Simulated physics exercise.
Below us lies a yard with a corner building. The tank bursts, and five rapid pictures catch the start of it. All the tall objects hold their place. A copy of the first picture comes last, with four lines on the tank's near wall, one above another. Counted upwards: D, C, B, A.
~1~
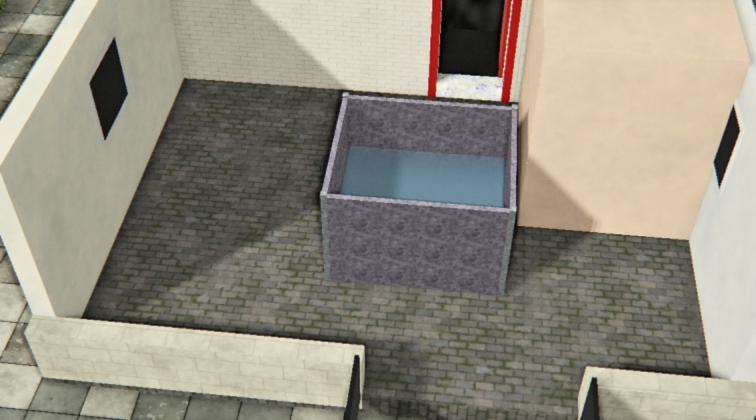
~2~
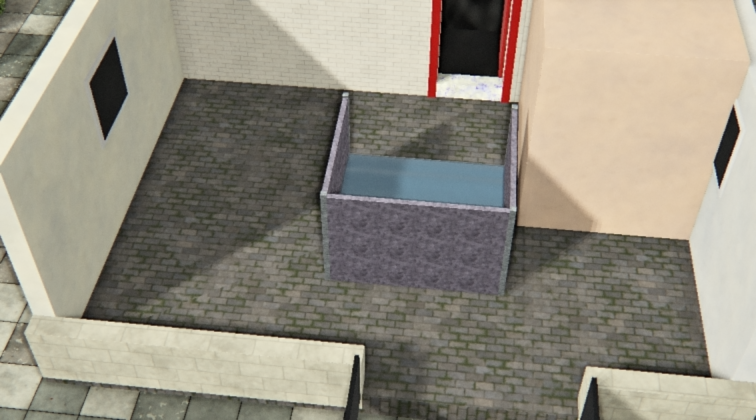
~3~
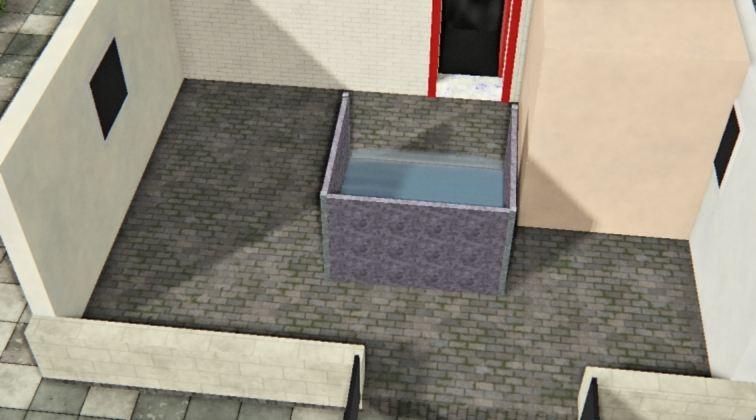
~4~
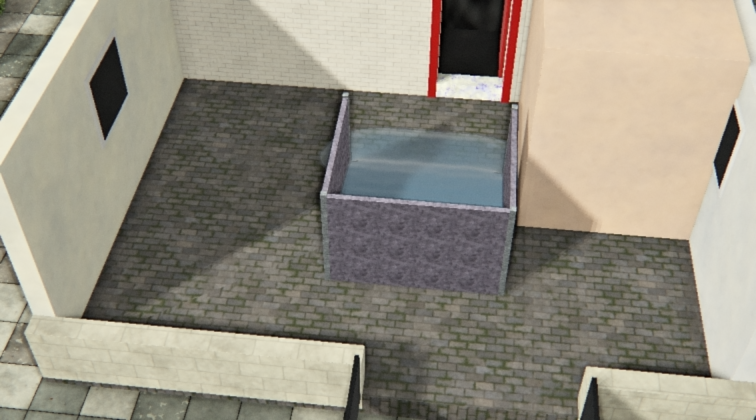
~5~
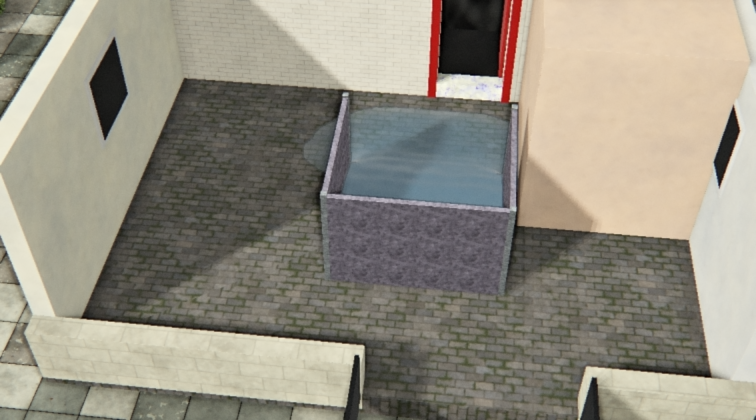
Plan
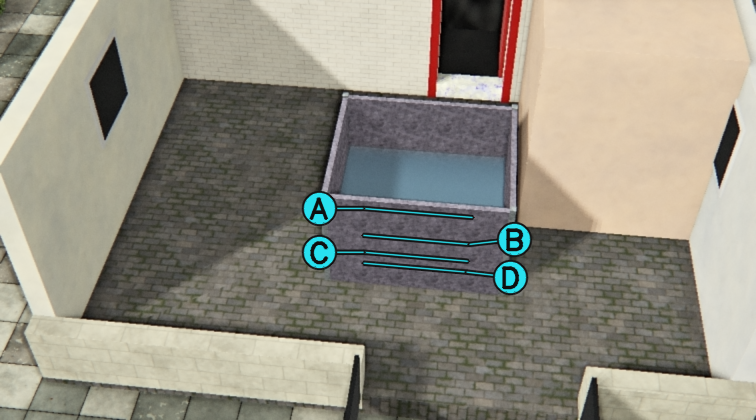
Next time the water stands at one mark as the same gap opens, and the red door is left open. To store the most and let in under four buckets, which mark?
Use line D.
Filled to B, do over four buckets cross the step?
Yes, that goes wrong.
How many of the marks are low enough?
One of them.
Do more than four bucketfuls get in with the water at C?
Yes, that goes wrong.
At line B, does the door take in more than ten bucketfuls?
Yes.
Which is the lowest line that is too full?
Here it is line C.
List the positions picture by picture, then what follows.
Water in the tank at rest, its middle at (422, 197); foot of the red doorway at (468, 99); open gate at (475, 353).
Water covers 2 % of the ground, its front hidden from here.
Water covers 5 % of the ground, its front hidden from here.
Water covers 9 % of the ground, its front hidden from here.
Water covers 14 % of the ground, its front hidden from here.
On the marked copy, A at (417, 212); B at (416, 239); C at (415, 256); D at (415, 267); from the bottom up D, C, B, A.
If A is chosen, dozens of bucketfuls pour in.
If B is chosen, dozens of bucketfuls pour in.
If C is chosen, about 11 bucketfuls get in.
If D is chosen, a bucket or two gets in.
